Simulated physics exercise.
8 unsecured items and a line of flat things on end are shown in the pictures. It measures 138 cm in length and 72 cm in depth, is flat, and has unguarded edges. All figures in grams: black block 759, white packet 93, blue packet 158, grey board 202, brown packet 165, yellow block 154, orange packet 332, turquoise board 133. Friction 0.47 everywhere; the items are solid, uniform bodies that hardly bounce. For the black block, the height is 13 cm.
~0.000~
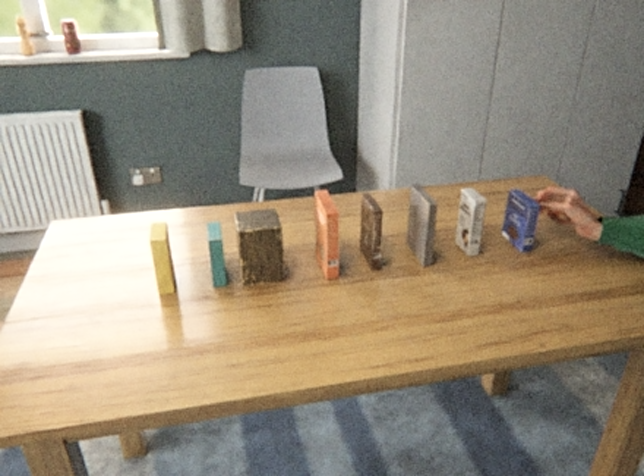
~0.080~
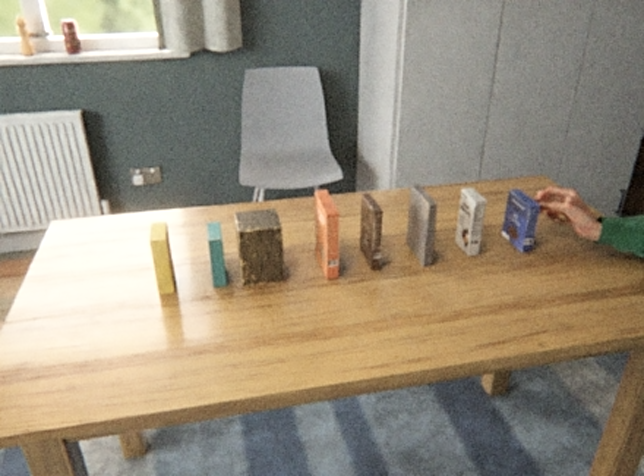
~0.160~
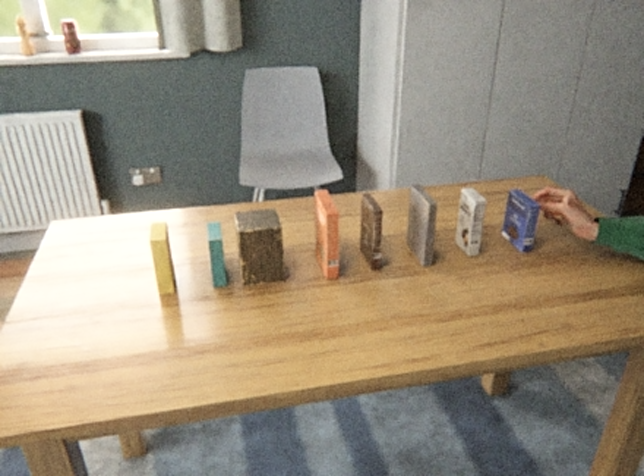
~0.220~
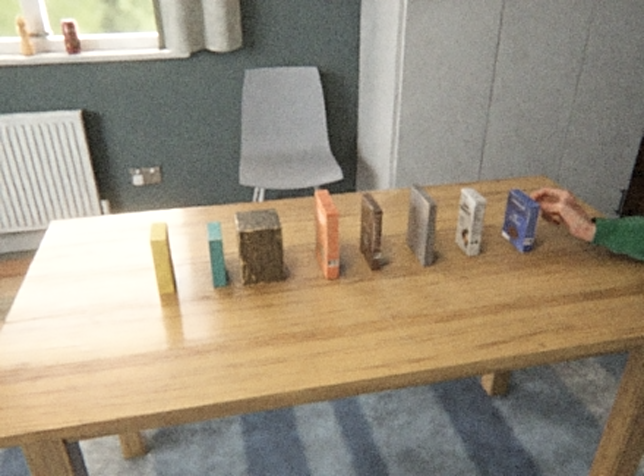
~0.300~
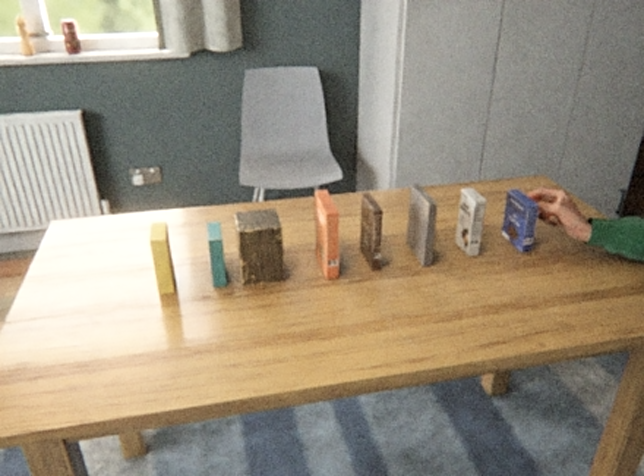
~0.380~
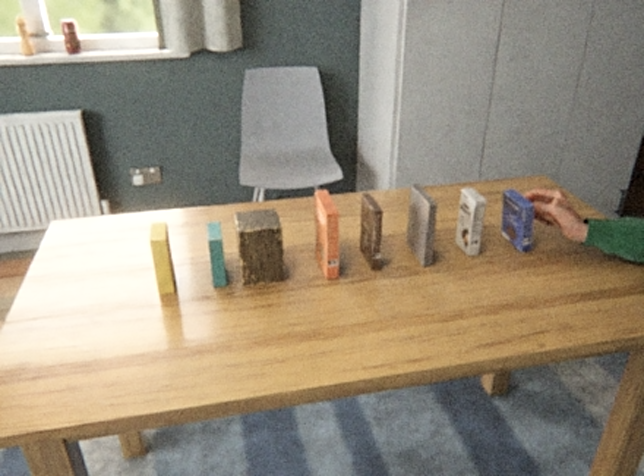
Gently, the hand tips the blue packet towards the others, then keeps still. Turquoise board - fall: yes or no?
No.
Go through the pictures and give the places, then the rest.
In the first frame, turquoise board (217, 254); black block (260, 246).
In the second frame, grey board (421, 225); brown packet (371, 231).
In the third frame, orange packet (326, 234); black block (260, 246).
In the fourth frame, white packet (470, 222); grey board (421, 225).
In the fifth frame, blue packet 2° over; brown packet (371, 231); orange packet (326, 234).
In the sixth frame, blue packet 7° over; turquoise board (217, 254); black block (260, 246).
After 0.88 s, blue packet 90° over; white packet leaning 32°.
After 1.28 s, blue packet 90° over; white packet leaning 74°; grey board leaning 65°; brown packet leaning 36°.
At rest (1.8 s), tipped over on the table, white packet, grey board and brown packet; the other 3 in place, give or take 5 cm. Seen from the same camera at the end, turquoise board near (217, 254).
